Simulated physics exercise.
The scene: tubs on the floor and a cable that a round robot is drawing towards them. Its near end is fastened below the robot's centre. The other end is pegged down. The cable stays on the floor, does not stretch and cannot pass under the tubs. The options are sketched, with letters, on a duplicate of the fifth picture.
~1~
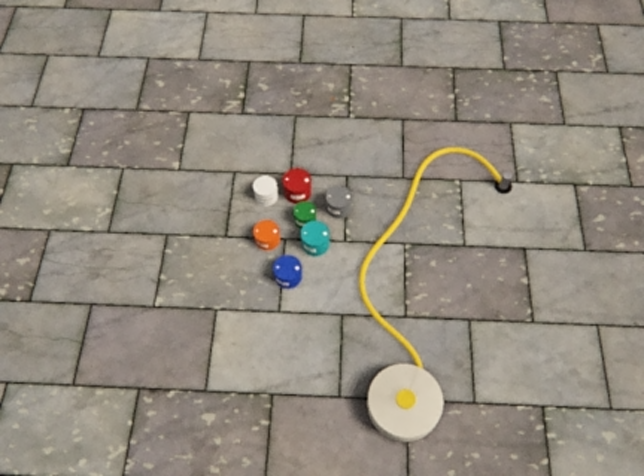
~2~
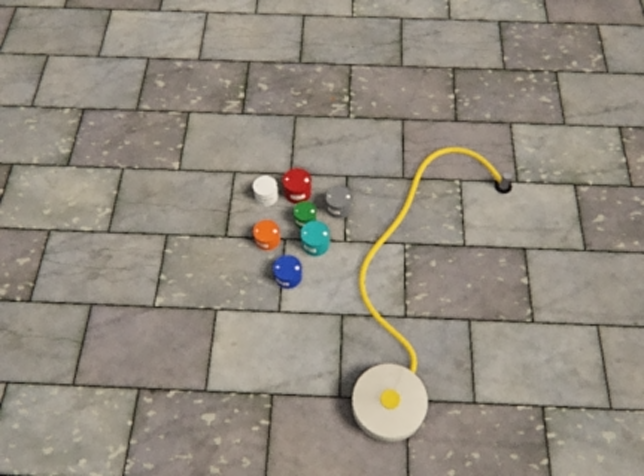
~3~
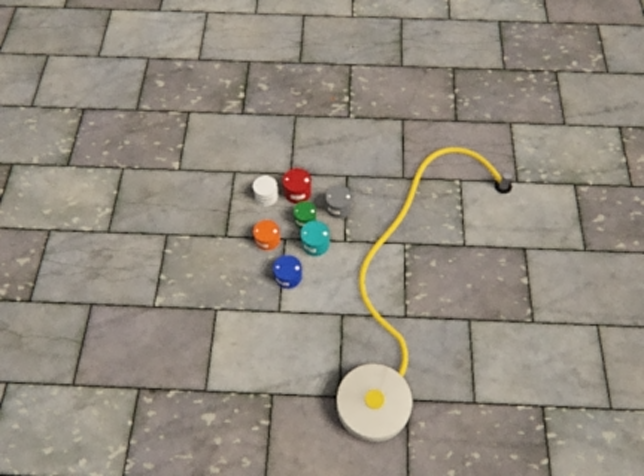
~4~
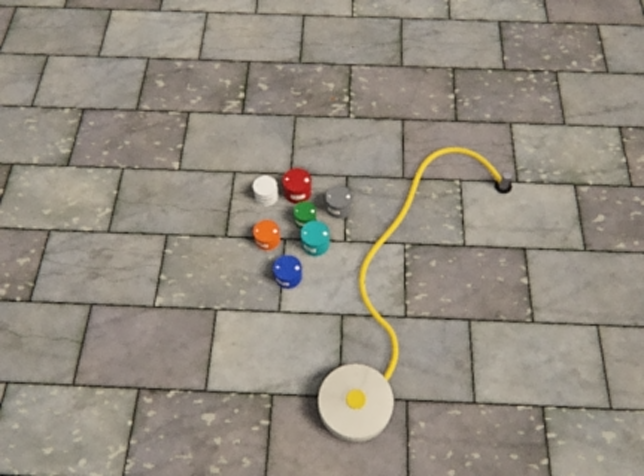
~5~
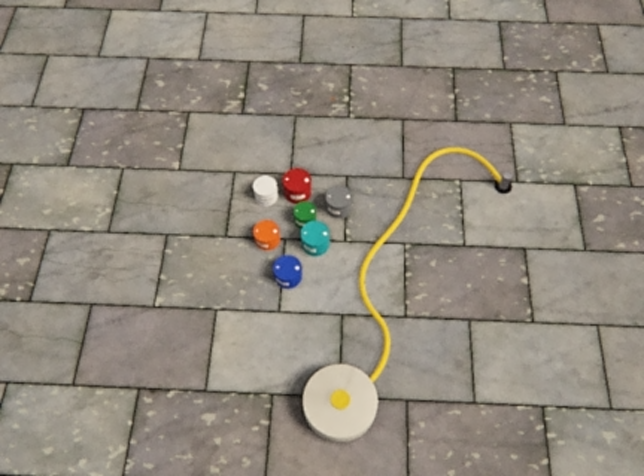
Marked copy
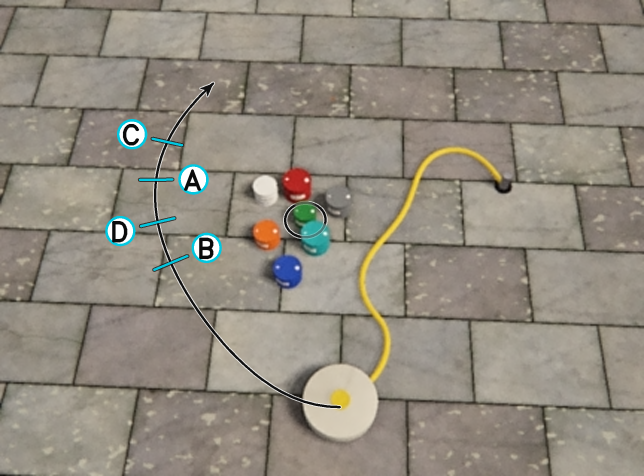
The footage shows a round, pale robot with a yellow centre sliding slowly left across grey paving, trailing a curved yellow cable pegged at its far end, while a cluster of seven small coloured tubs stays still.
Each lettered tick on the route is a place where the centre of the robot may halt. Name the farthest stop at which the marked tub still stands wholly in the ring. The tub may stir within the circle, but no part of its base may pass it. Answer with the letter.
No farther than A.
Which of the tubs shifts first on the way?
Blue.
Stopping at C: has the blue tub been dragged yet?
Yes.
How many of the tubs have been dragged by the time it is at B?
The count is none.
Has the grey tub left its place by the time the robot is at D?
By then, no.
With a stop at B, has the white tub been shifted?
By then, no.
On the marked copy, A at (156, 180); B at (171, 263); C at (167, 142); D at (158, 222); the ring at (305, 220); the route from (340, 407) via (166, 250) to (213, 83).
With A. Early on, robot (228, 346); green tub (305, 216).
Further on, robot (167, 253); green tub (305, 216).
At the end, robot (154, 174); green tub (305, 216); blue tub (289, 242); the green tub is still in its ring.
As for the rest, B is safe but short; C drags the ringed tub to (309, 201); D is safe but short.
